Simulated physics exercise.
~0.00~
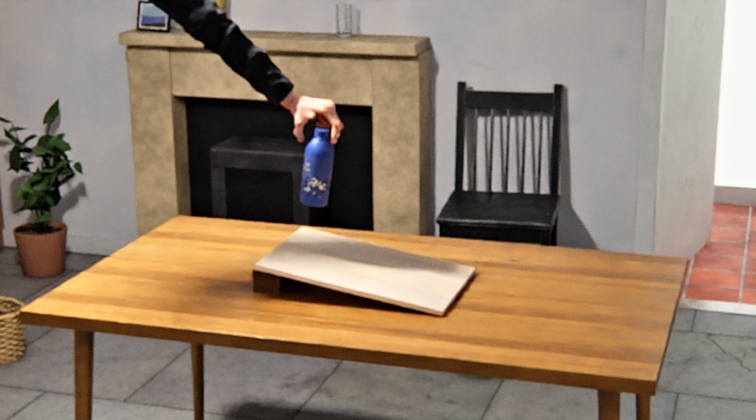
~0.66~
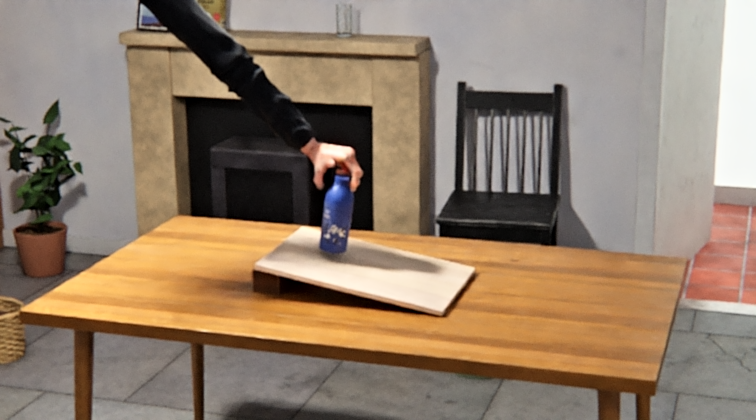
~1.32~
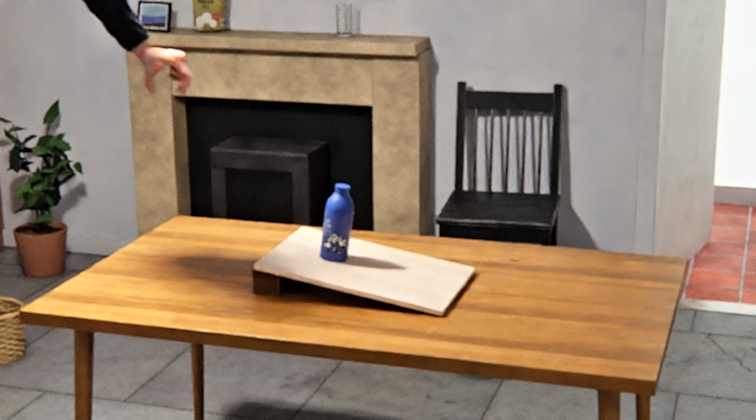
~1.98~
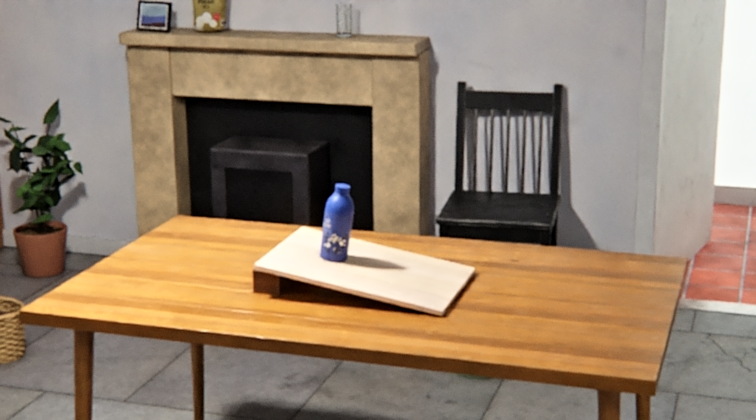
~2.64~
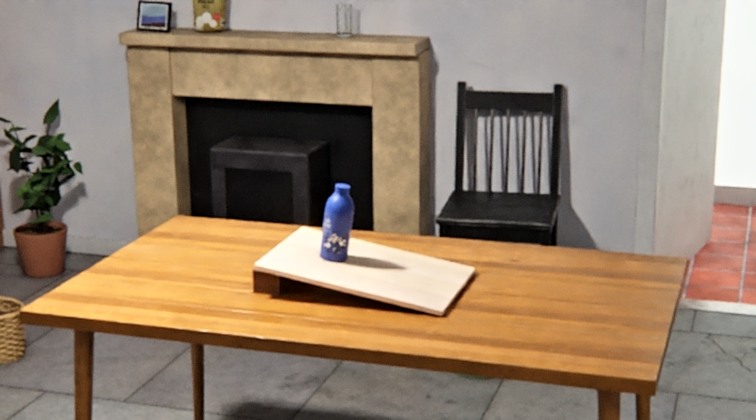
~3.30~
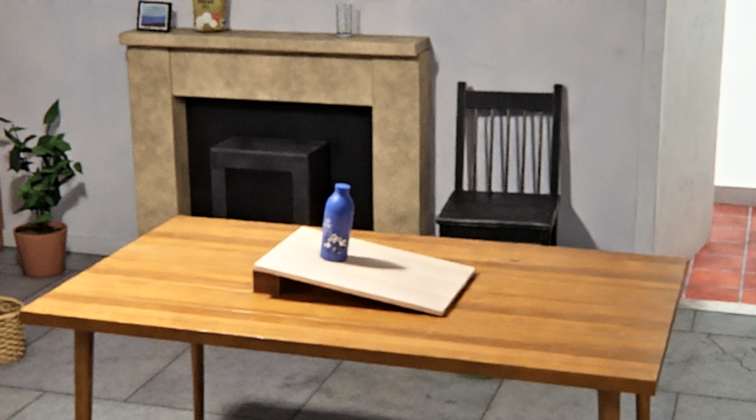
Blue bottle being lowered by a hand onto a tilted board on a wooden table, then staying put once released.
